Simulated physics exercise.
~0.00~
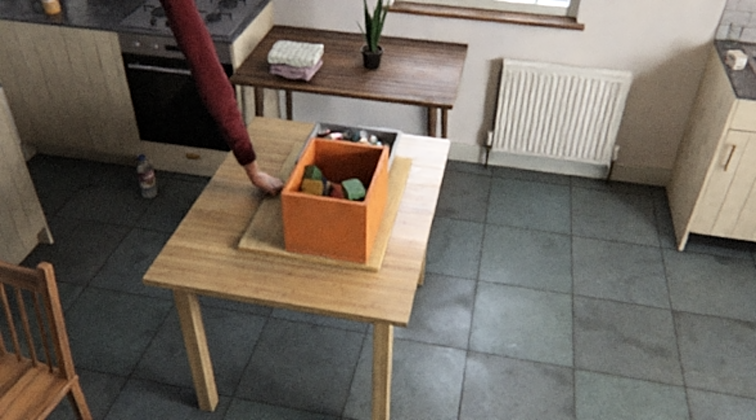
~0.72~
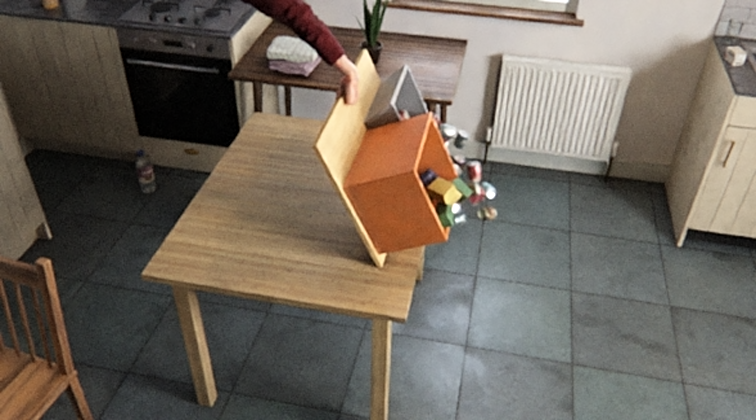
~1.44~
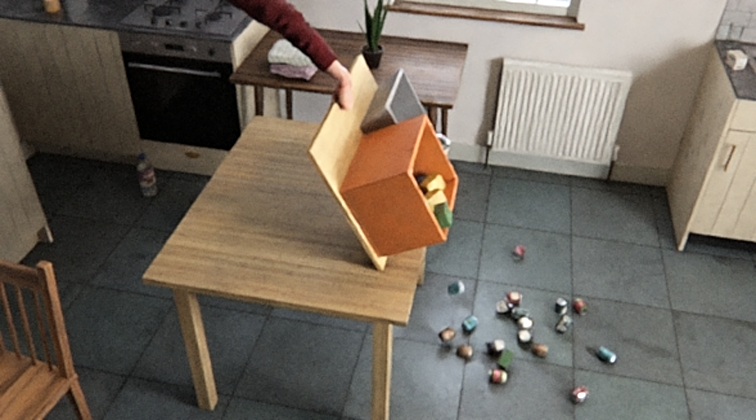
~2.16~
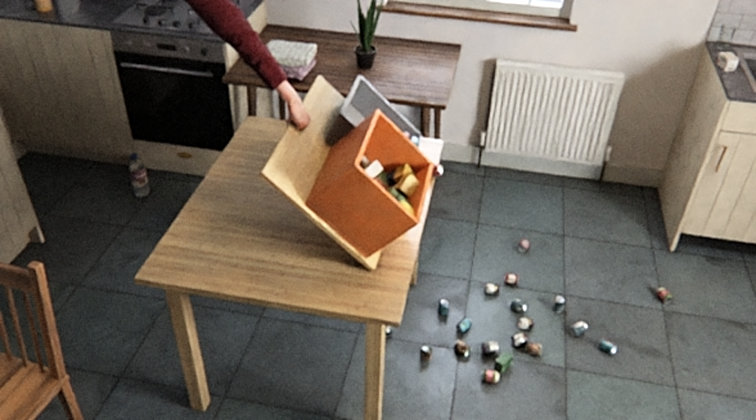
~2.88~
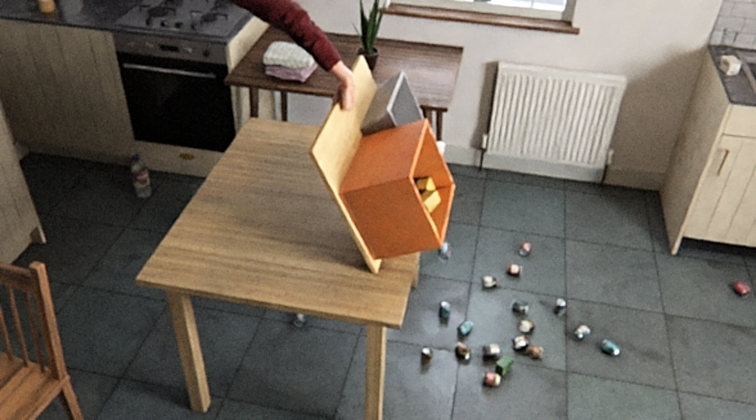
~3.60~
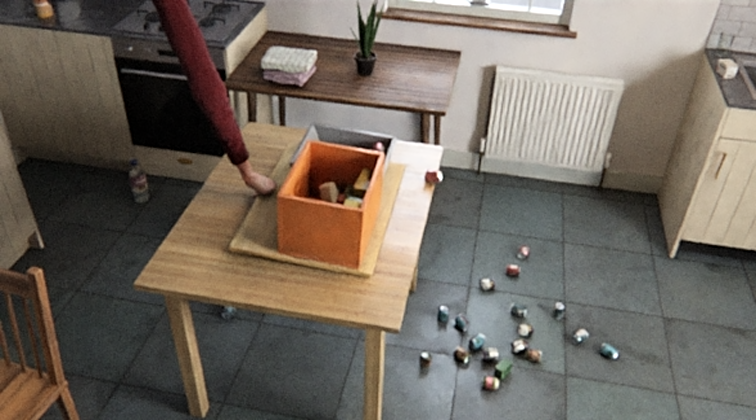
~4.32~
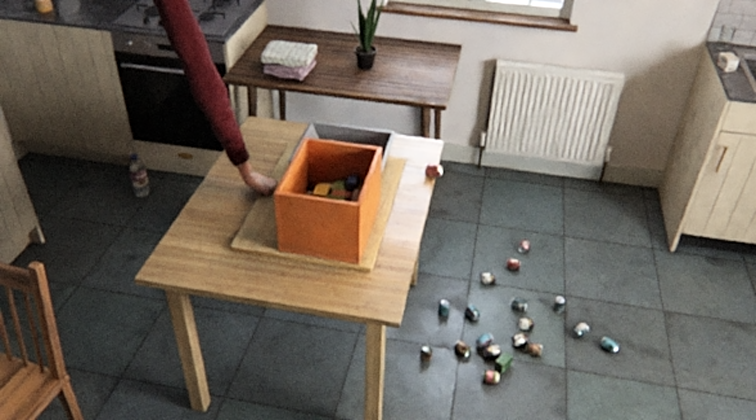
To begin with, an orange basket of colourful toy bricks and a grey basket of mini cans sit on a board on a wooden kitchen table, with a hand at its left edge. The hand tips the board steeply up to the right, and small cans spill from the grey basket onto the tiled floor. It lowers the board partway, then raises it steeply again, while nearly all the bricks stay in the orange basket. Finally the hand lays the board flat and remains beside it, leaving cans scattered across the floor and bricks still inside the orange basket.
